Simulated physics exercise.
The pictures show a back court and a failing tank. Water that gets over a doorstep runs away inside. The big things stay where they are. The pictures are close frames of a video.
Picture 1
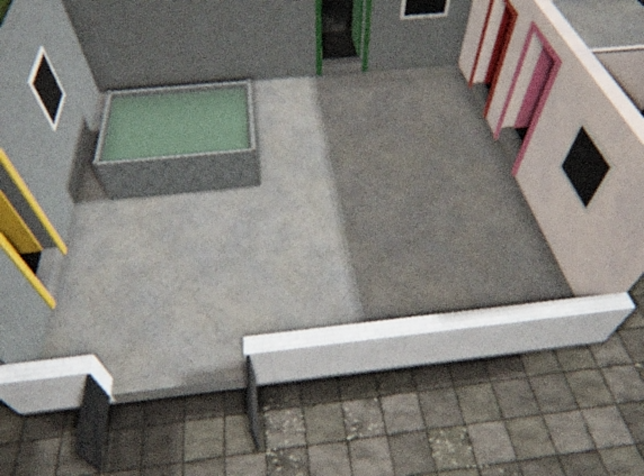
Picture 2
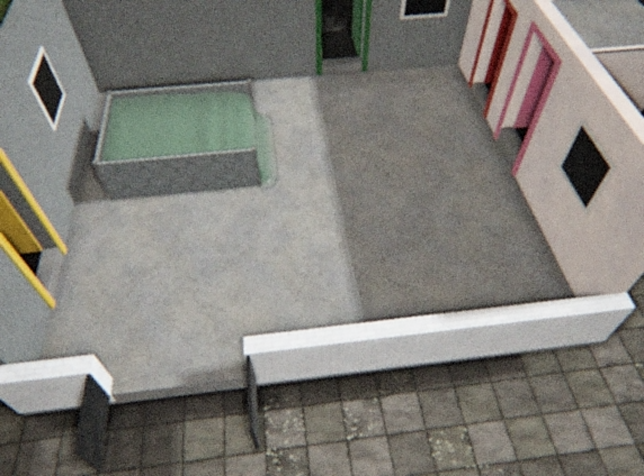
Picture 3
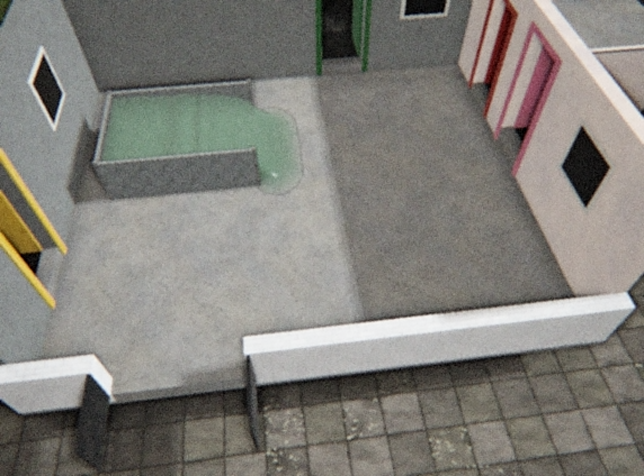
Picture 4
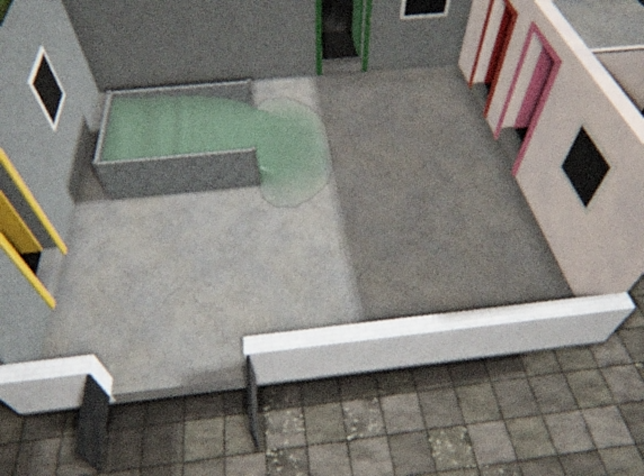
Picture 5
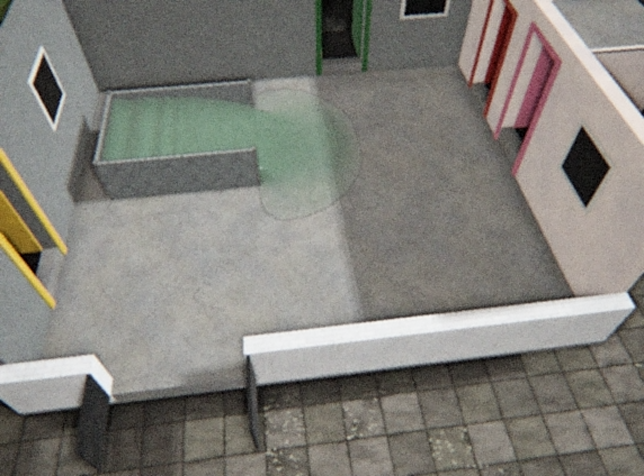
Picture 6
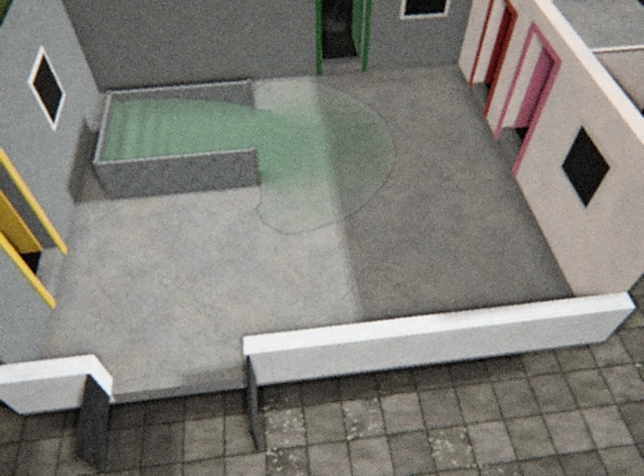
Green water pouring from the right end of a grey tank and spreading rightward in a widening pool across a walled courtyard.
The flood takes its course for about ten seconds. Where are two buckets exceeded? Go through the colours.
One by one: The yellow door holds within the limit; the pink door holds within the limit; the green door holds within the limit; the red door floods.
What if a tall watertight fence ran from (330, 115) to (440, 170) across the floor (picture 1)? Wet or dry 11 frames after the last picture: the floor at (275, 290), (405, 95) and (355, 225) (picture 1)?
In turn: No water, awash, covered.
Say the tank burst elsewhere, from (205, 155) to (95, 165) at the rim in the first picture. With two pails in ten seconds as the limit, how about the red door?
In short: Red door is under.
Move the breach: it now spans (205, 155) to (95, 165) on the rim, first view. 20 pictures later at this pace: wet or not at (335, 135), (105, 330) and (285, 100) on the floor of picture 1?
In turn: Dry, covered, not flooded.
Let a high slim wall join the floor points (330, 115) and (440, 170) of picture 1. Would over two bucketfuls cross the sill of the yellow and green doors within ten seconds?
Then: Yellow door stays under; green door lets more in.
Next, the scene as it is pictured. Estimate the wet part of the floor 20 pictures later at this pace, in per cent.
Close to 55 %.
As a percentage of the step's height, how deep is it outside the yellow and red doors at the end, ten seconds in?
In turn 50 and 40 per cent.
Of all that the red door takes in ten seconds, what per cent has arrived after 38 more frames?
About 100 per cent.
A moment on, water covers 40 % of the floor; the yellow door not reached, the pink door wet at the sill, nothing in, the green door wet at the sill, nothing in, the red door wet at the sill, nothing in.
Next, water covers 50 % of the floor; the yellow door not reached, the pink door wet at the sill, nothing in, the green door wet at the sill, nothing in, the red door over two buckets in.
Then, water covers 55 % of the floor; the yellow door not reached, the pink door wet at the sill, nothing in, the green door wet at the sill, nothing in, the red door far over two buckets in.
Later, water covers 65 % of the floor; the yellow door not reached, the pink door wet at the sill, nothing in, the green door wet at the sill, nothing in, the red door far over two buckets in.
In the end, water covers 100 % of the floor; the yellow door wet at the sill, nothing in, the pink door wet at the sill, nothing in, the green door wet at the sill, nothing in, the red door far over two buckets in.
